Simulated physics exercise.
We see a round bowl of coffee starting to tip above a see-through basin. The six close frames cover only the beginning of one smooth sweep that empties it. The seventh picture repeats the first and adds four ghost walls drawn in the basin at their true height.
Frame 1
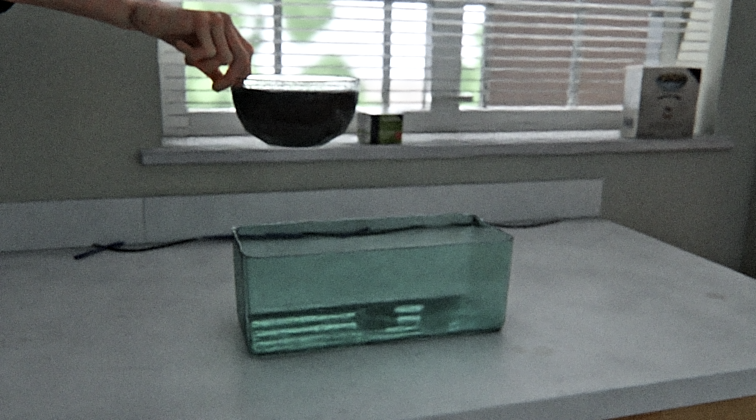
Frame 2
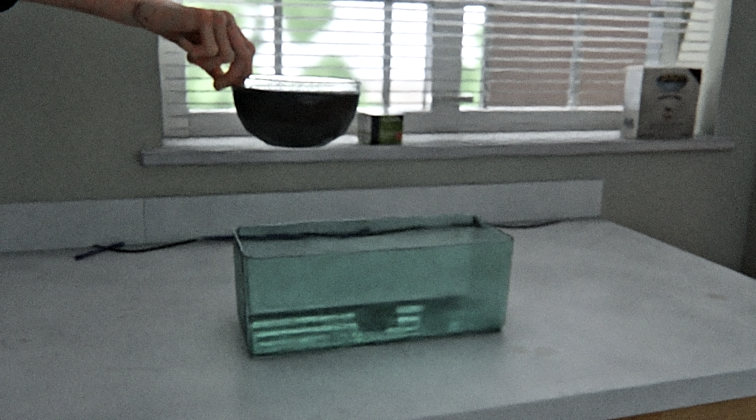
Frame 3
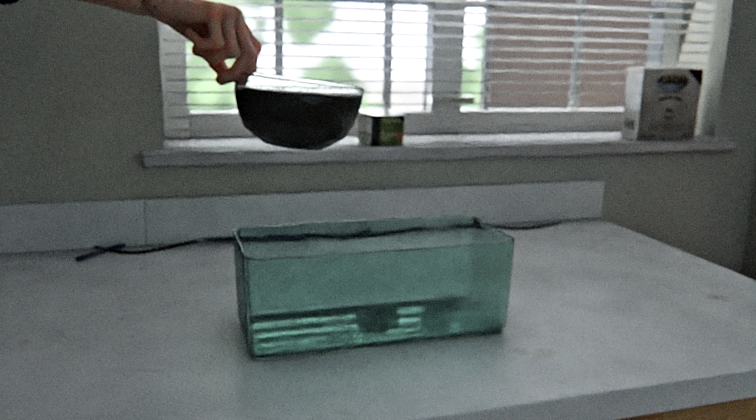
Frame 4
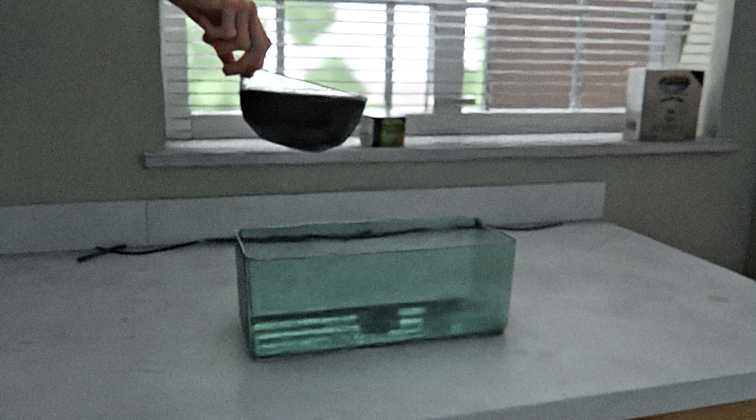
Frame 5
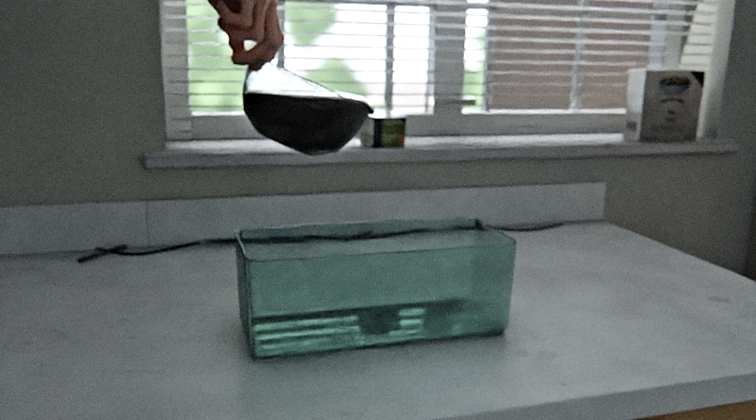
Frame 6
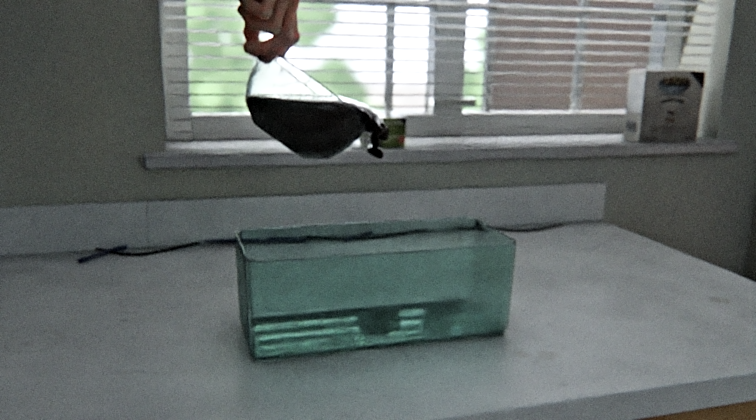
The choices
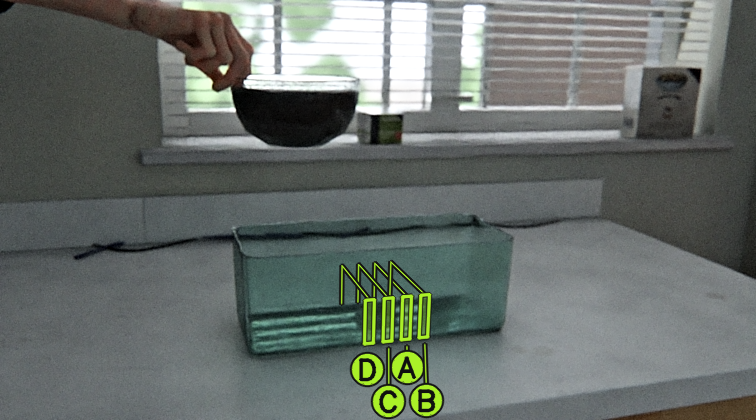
A hand tilting a round glass bowl of dark liquid rightward above a clear basin, the liquid beginning to run over the lip.
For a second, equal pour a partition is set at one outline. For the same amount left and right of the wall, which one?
Go for B.
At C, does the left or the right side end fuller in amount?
The right side.
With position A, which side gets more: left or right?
The right one.
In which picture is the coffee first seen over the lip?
Picture 5.
In lime, A at (406, 346); B at (424, 344); C at (388, 348); D at (370, 350).
With A, about 29 % ends left of the wall and 71 % right of it.
With B, about 52 % ends left of the wall and 47 % right of it.
With C, about 14 % ends left of the wall and 85 % right of it.
With D, about 5 % ends left of the wall and 94 % right of it.
